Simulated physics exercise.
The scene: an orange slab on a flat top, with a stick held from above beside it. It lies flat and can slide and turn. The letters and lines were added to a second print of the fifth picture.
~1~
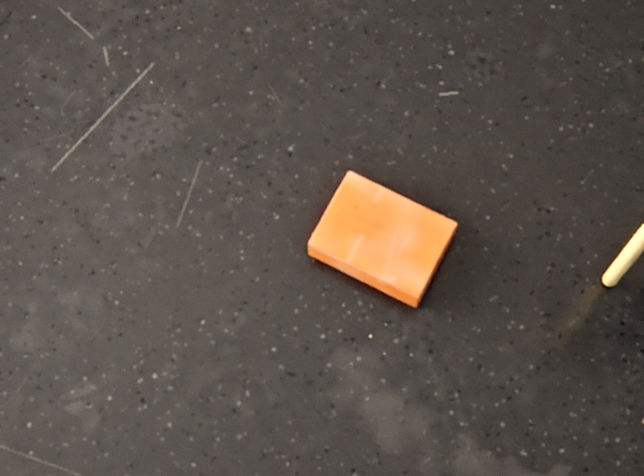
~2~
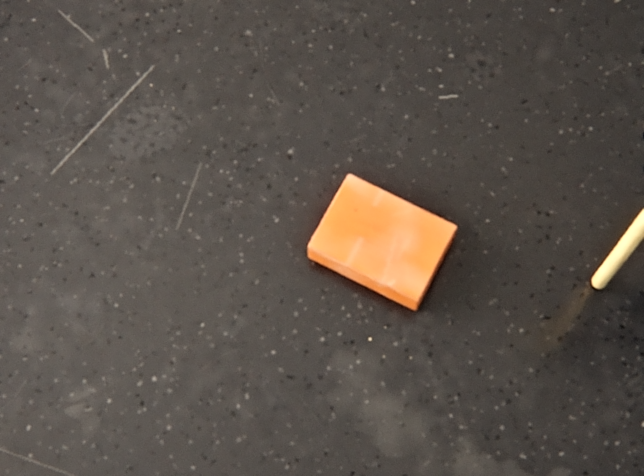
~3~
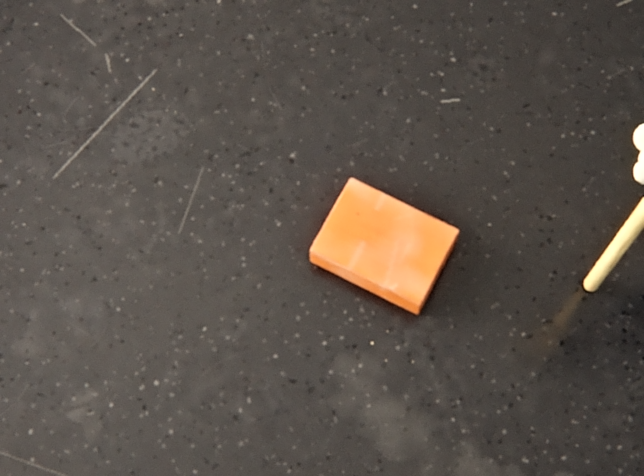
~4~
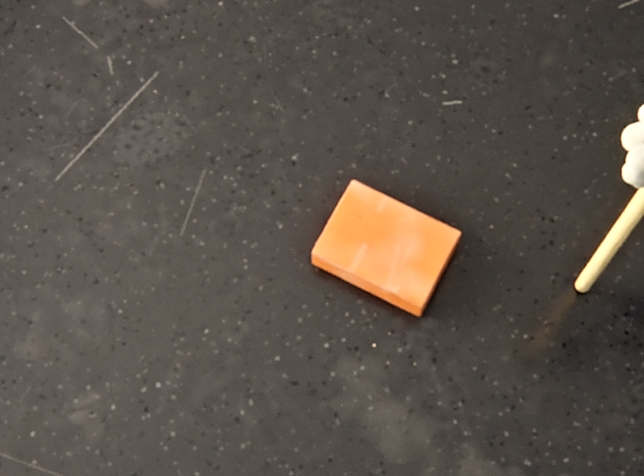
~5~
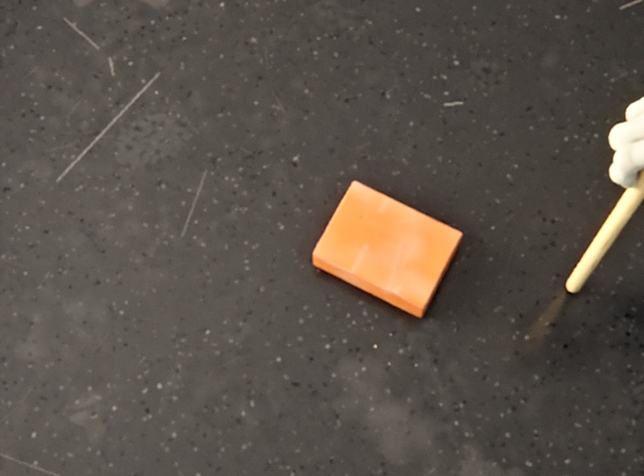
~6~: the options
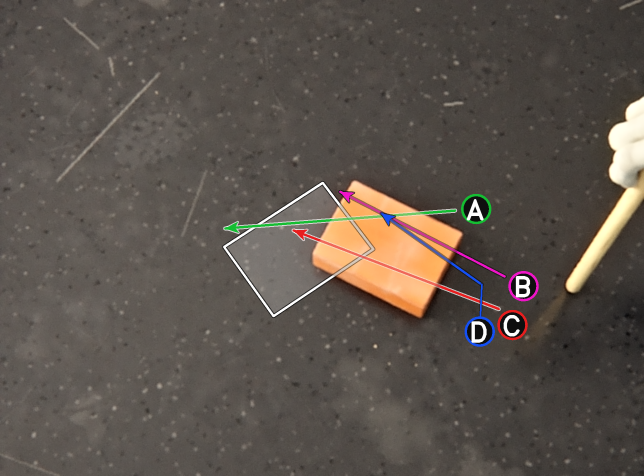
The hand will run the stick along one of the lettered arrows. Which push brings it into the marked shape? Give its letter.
B is the one.
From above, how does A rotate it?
It turns anticlockwise.
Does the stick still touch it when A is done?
At the end, no.
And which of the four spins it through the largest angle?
B.
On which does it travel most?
That is C.
On the marked copy, A from (455, 211) to (225, 228); B from (505, 277) to (340, 192); C from (499, 309) to (294, 230); D from (482, 285) to (381, 213).
Following B. Soon after the start, foot of the stick (444, 246), piece (373, 240).
Later, foot of the stick (384, 215), piece (324, 238).
In the end, foot of the stick (340, 192), piece (300, 238); it fills the outline.
As for the rest, A leaves the piece out of the outline, at (370, 263); C leaves the piece out of the outline, at (269, 160); D leaves the piece out of the outline, at (318, 228).
